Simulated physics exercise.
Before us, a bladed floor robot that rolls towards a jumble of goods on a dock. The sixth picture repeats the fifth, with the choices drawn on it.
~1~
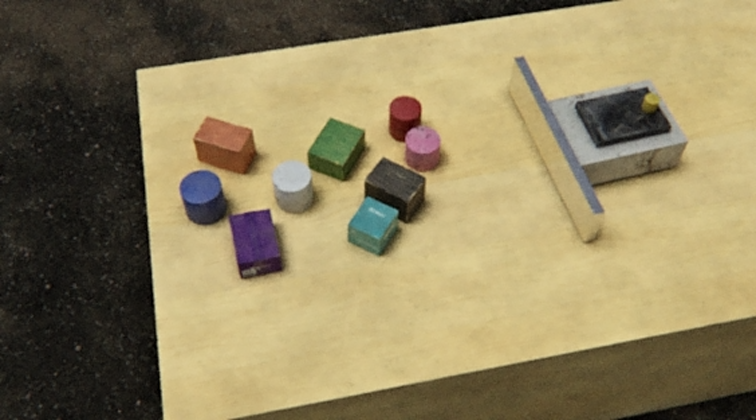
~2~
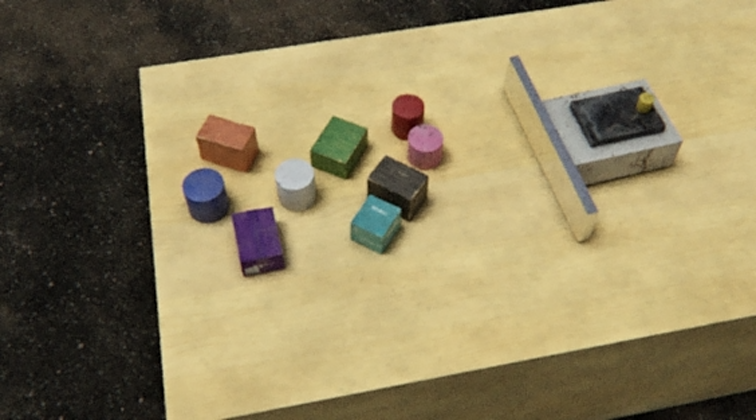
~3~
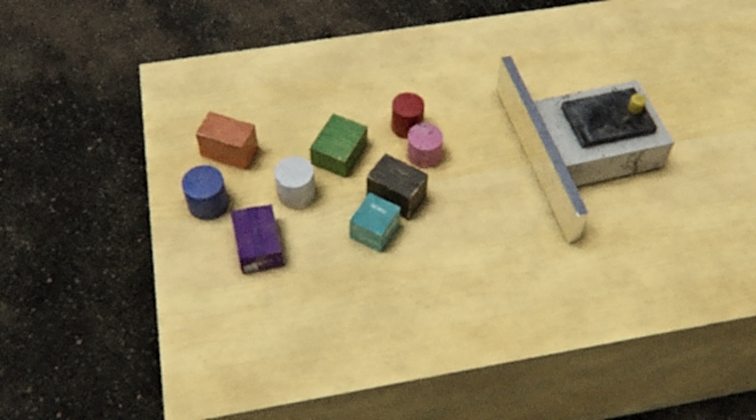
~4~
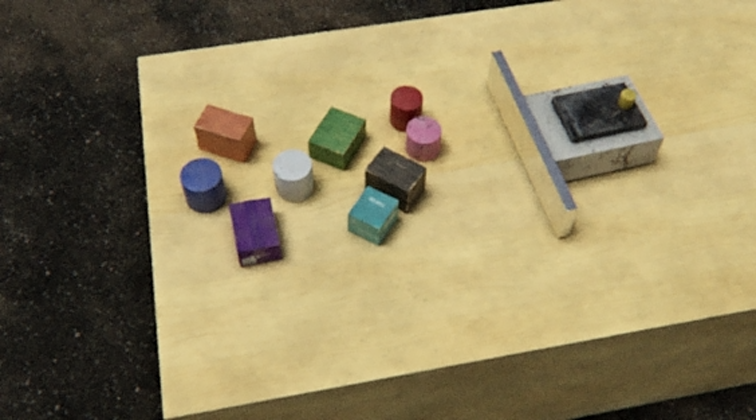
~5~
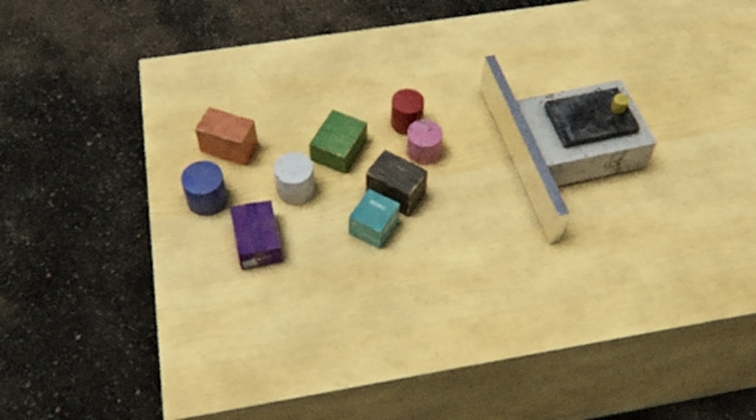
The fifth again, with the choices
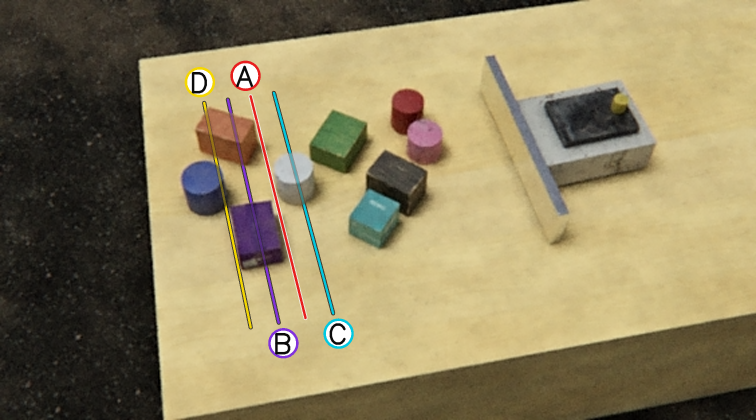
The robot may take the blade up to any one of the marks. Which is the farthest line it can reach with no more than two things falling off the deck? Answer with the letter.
D.
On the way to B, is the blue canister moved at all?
By then, yes.
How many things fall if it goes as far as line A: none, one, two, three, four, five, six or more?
The count is none.
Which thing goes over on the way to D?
It is the blue canister.
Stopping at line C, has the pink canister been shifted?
Yes.
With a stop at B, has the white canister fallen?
No.
On the marked copy, A at (276, 197); B at (251, 201); C at (301, 193); D at (225, 205).
With D. Early on, robot (483, 133); red canister (378, 117); pink canister (387, 149).
Further on, robot (378, 148); orange crate (215, 135); purple parcel (247, 239).
At the end, robot (292, 161); blue canister over the edge; purple parcel (163, 264); one fallen.
As for the rest, A is within the limit but short; B is within the limit but short; C is within the limit but short.
